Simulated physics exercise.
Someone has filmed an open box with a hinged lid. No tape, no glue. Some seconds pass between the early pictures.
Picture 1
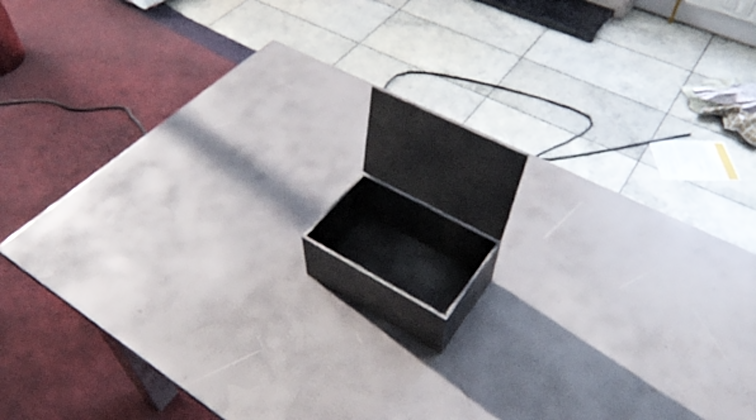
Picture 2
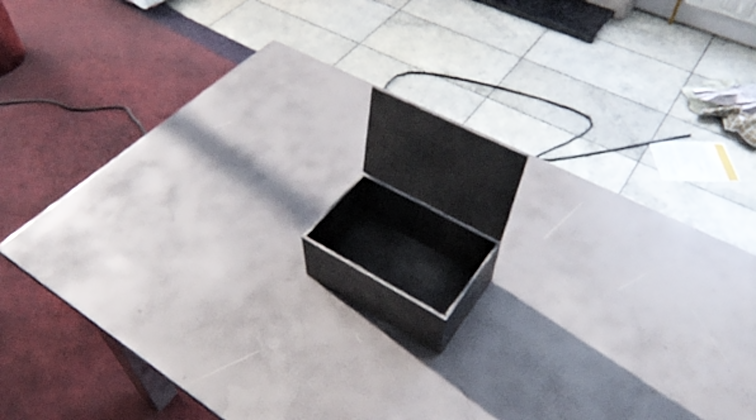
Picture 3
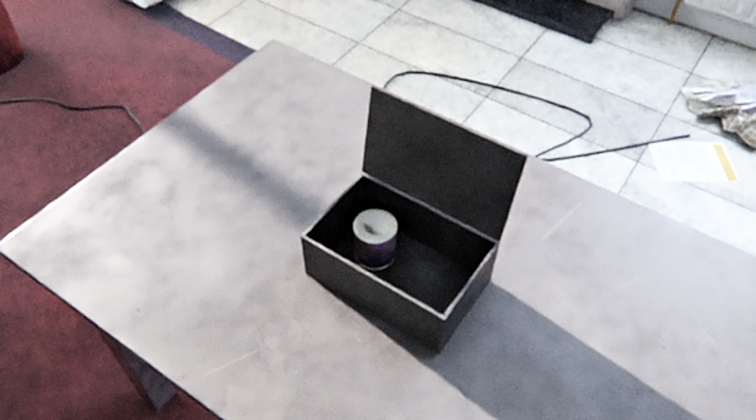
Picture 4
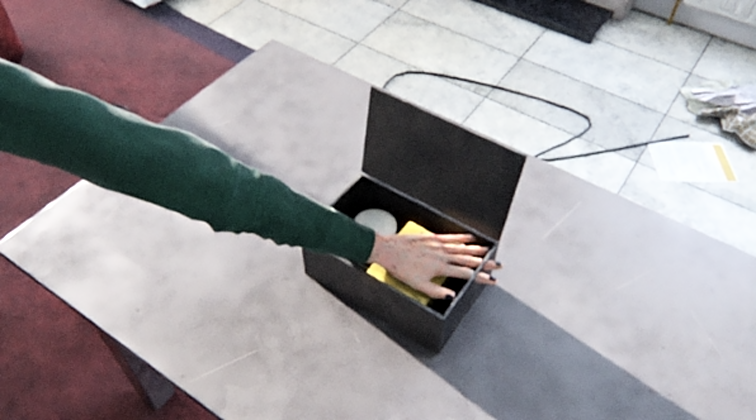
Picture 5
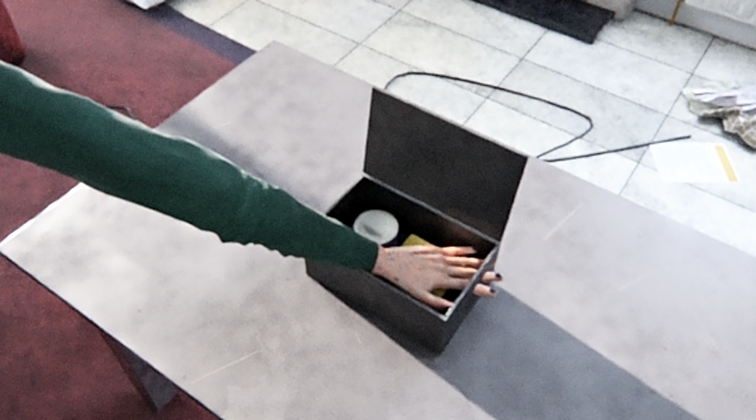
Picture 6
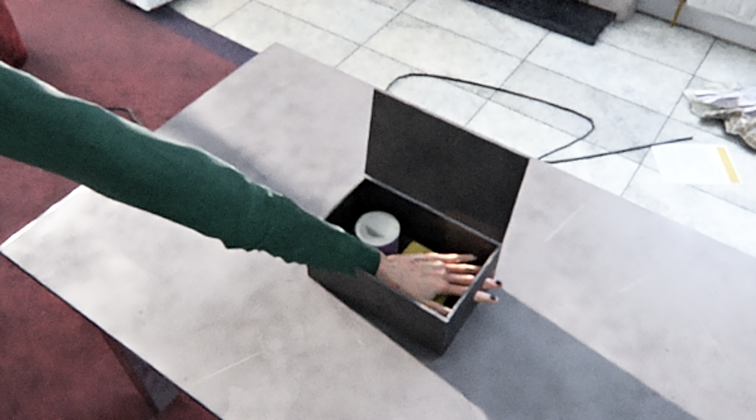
In the video, an open black box with a hinged lid sits empty on a table, then a purple tin appears inside. A green-sleeved arm reaches in from the left, and its hand lowers a yellow object beside the tin.
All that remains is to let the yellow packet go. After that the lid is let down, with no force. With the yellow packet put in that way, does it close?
Outcome: The lid sits on the rim.
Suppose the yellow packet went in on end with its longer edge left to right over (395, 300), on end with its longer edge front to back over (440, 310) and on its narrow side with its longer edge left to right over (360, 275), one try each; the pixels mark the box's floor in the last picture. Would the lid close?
First, it stays ajar; second, it will not close; third, it is held up.
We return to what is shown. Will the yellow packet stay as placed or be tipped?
The yellow packet keeps its pose.
Then, 1.30 s past the last view, lid 78° above the rim.
Then, 1.70 s past the last view, lid 50° above the rim.
Then, 2.10 s past the last view, lid 10° above the rim.
Finally, lid shut; both still in place. Final places as the last picture's camera would see them, yellow packet near (419, 286).
